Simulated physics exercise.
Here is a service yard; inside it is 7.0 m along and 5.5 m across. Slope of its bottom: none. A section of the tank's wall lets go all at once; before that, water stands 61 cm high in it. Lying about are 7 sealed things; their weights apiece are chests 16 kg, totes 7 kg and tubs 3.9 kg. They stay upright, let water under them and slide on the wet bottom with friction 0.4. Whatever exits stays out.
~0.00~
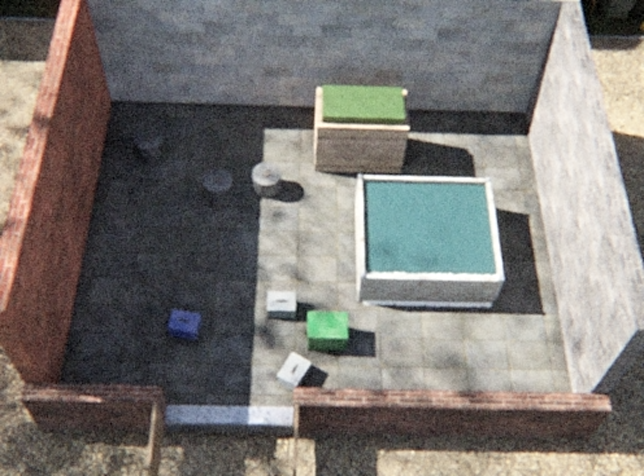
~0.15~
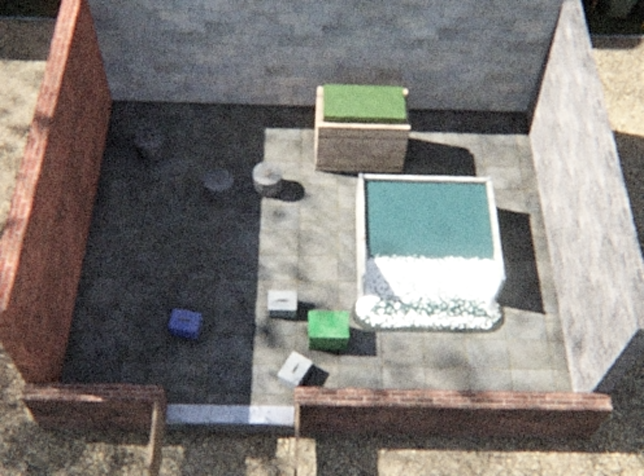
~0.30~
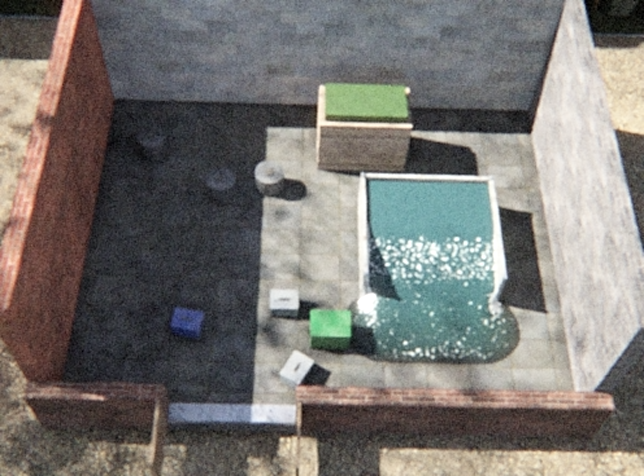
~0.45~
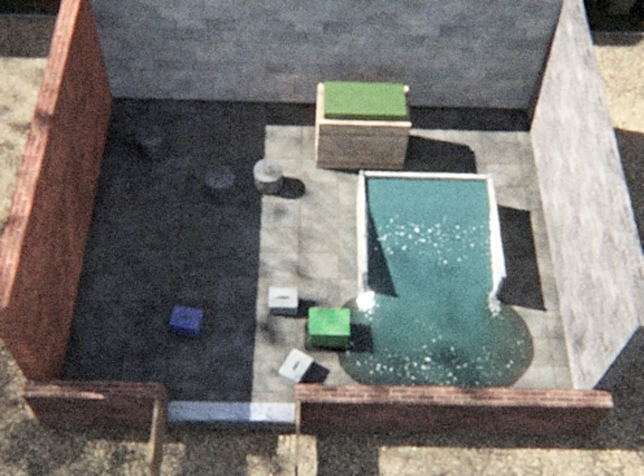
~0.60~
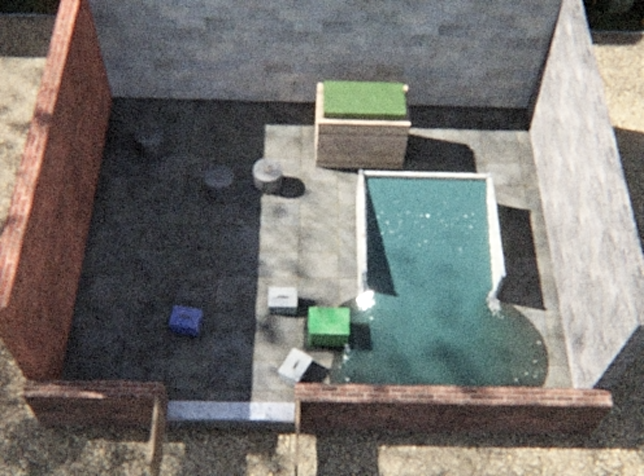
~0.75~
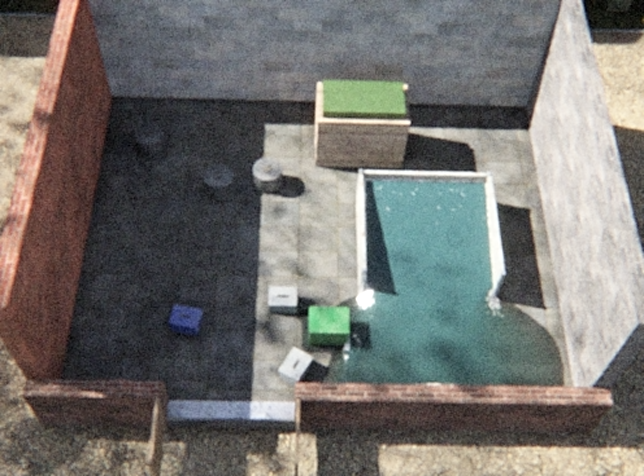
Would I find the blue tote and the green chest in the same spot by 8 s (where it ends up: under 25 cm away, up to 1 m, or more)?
The blue tote? It relocates a long way. The green chest? It relocates a long way.
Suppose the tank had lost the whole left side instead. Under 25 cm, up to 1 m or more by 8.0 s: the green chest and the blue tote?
Then the green chest holds its place, the blue tote ends far away.
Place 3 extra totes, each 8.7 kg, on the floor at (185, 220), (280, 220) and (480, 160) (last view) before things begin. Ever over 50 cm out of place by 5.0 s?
In the order listed: Behind the line; behind the line; across the line.
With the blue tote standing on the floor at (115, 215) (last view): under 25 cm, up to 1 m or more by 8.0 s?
Well, it is shoved a long way.
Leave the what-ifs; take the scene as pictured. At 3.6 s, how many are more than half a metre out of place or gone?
Count: 4.
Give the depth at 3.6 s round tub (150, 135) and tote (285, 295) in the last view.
0 and 3 cm.
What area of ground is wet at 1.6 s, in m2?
I'd estimate close to 10.5 m2.
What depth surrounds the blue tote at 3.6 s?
Roughly 7 cm deep.
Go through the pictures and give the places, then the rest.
In the first frame, the blue tote at (184, 321) rests on the ground; the green chest at (328, 325) rests on the ground; water covers 3.2 m2; 0 of 7 have shifted.
In the second frame, the blue tote at (185, 320) rests on the ground; the green chest at (329, 324), on the bottom; water covers 4.3 m2; 0 of 7 have shifted.
In the third frame, the blue tote at (187, 319), on the bottom; the green chest at (331, 323), on the bottom; water covers 5.4 m2; 0 of 7 have shifted.
In the fourth frame, the blue tote at (186, 317) rests on the ground; the green chest at (329, 322), on the bottom; water covers 6.8 m2; 0 of 7 have shifted.
In the fifth frame, the blue tote at (186, 317) rests on the ground; the green chest at (329, 321), on the bottom; 7.8 m2 under water; 0 of 7 have shifted.
In the sixth frame, the blue tote at (186, 316), on the bottom; the green chest at (329, 320) rests on the ground; 8.2 m2 under water; 0 of 7 have shifted.
After 1.6 s the blue tote is near (186, 316), 0.0 m from its start, aground; the green chest is near (311, 324), 0.3 m from its start, aground; 0 of 7 are out; 0 afloat.
After 3.6 s the blue tote is near (101, 270), 1.5 m from its start, afloat; the green chest is near (226, 273), 1.6 m from its start, aground; 0 of 7 are out; 1 afloat.
After 5.6 s the blue tote is near (133, 171), 2.7 m from its start, aground; the green chest is near (202, 254), 2.1 m from its start, aground; 0 of 7 are out; 0 afloat.
After 8.0 s the blue tote is near (141, 153), 3.0 m from its start, afloat; the green chest is near (202, 254), 2.1 m from its start, aground; 0 of 7 are out; 4 afloat.
